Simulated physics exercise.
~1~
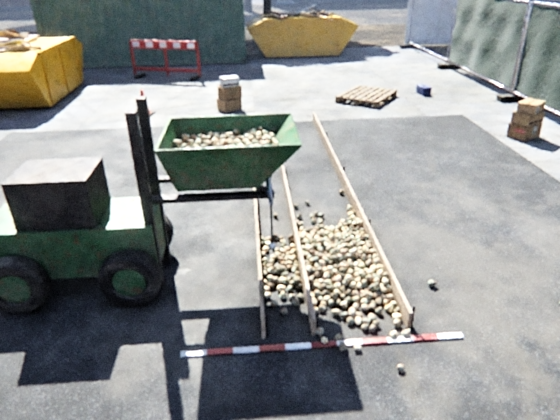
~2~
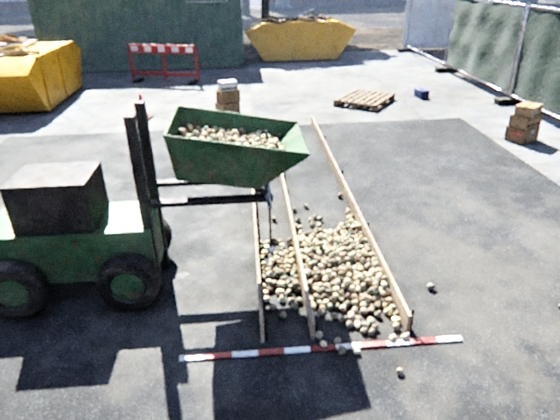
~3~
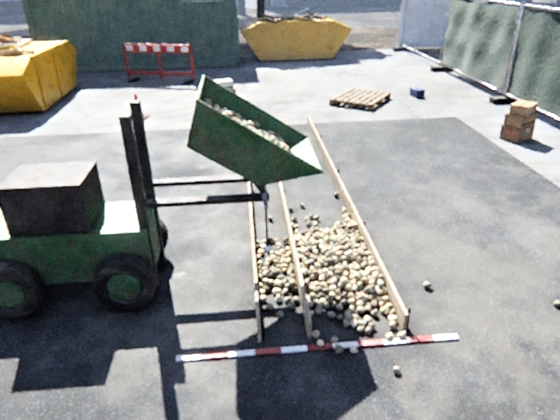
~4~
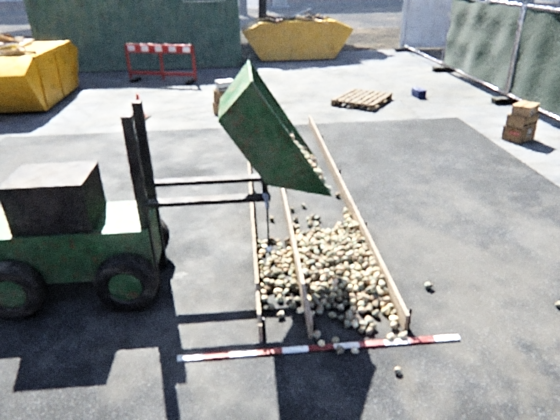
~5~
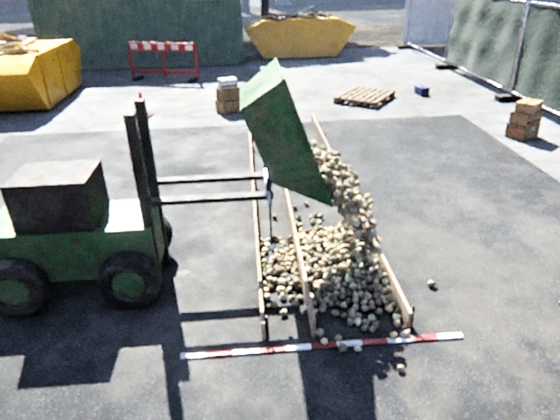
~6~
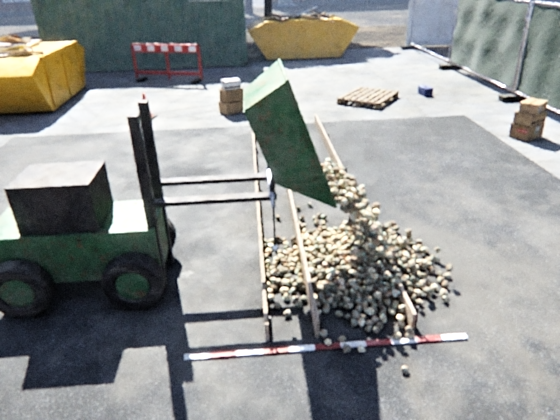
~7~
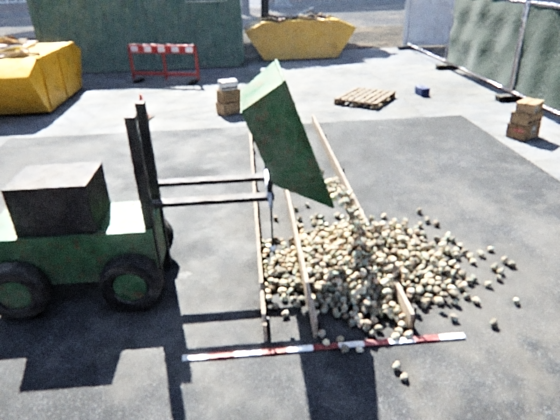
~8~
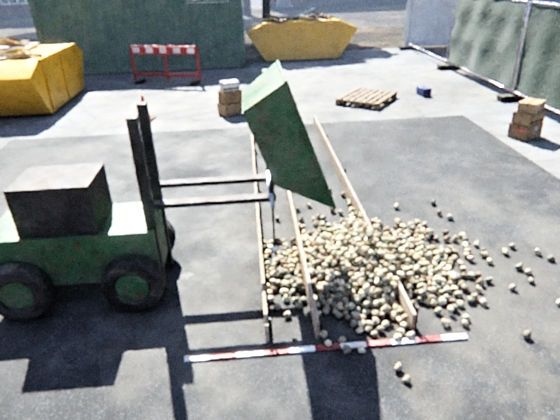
A paved yard lies in sunlight, seen from above by a gently swaying camera, with yellow skips, a red and white barrier and a pallet behind. At left stands a dark green loader, holding a green skip of pale round stones above long planks, where similar stones already lie loose beside a red and white striped pole. The skip tips steadily to the right until it hangs steeply. Stones pour from its lower lip onto the pile, which swells and spills over the right-hand plank. The skip stays tilted as the stones settle, a few scattered farther right across the ground.
